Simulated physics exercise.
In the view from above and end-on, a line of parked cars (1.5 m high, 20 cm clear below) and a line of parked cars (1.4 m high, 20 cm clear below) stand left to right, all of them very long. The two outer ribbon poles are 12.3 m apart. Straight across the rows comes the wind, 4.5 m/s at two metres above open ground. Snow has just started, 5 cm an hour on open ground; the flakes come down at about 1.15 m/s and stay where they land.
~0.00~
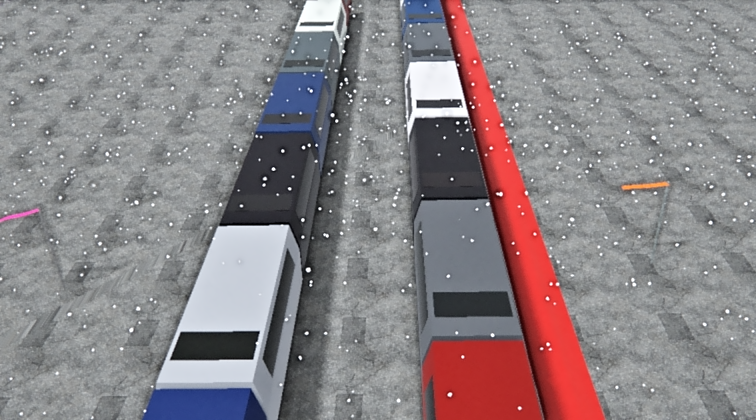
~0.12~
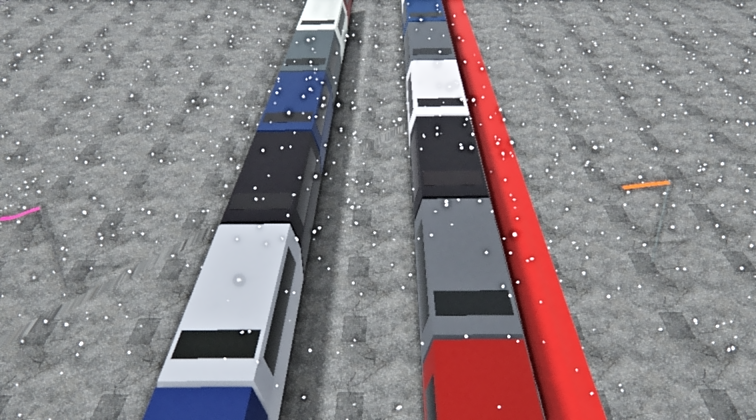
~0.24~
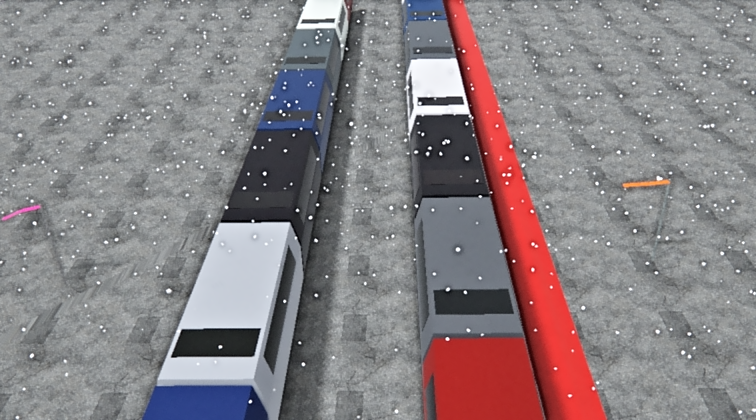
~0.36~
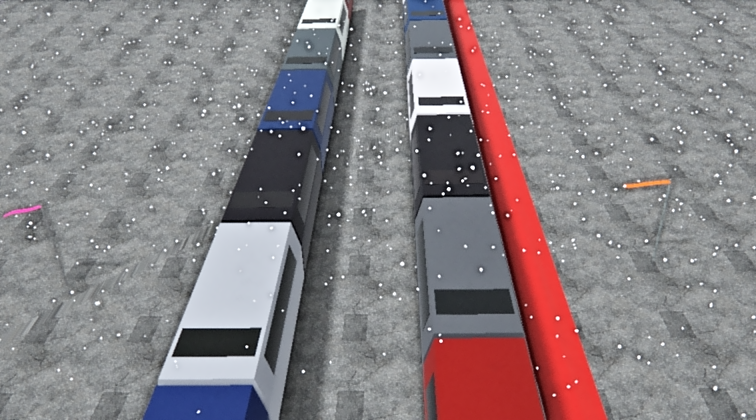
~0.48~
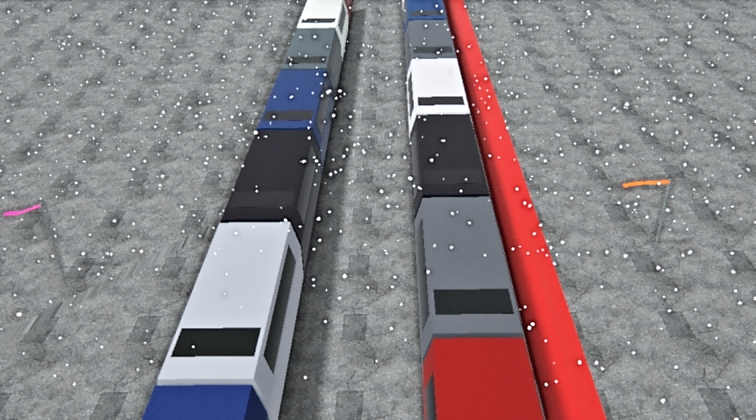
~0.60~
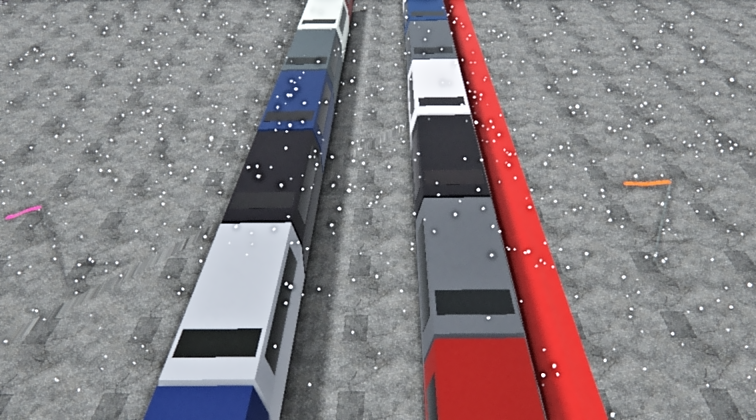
Snow flakes drift and shift over a grey, patchy stretch of ground, seen from above and looking along two very long lines of parked cars. The cars, white, black, blue and grey, with a red one at the near right, stand left and right of a narrow gap, a long red shape beside the right line. A pink ribbon at far left and an orange one at right flutter slightly, while the cars and camera stay still.
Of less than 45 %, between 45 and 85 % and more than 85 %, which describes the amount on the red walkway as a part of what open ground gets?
The amount on the red walkway as a part of what open ground gets is above 85 %.
After 10 minutes open ground has 8 mm and the red walkway 9 mm.
After 30 minutes open ground has 25 mm and the red walkway 27 mm.
After 60 minutes open ground has 50 mm and the red walkway 54 mm, so the red walkway has 107 % of the open amount; the left half of it has 109 %, the right half 105 %.
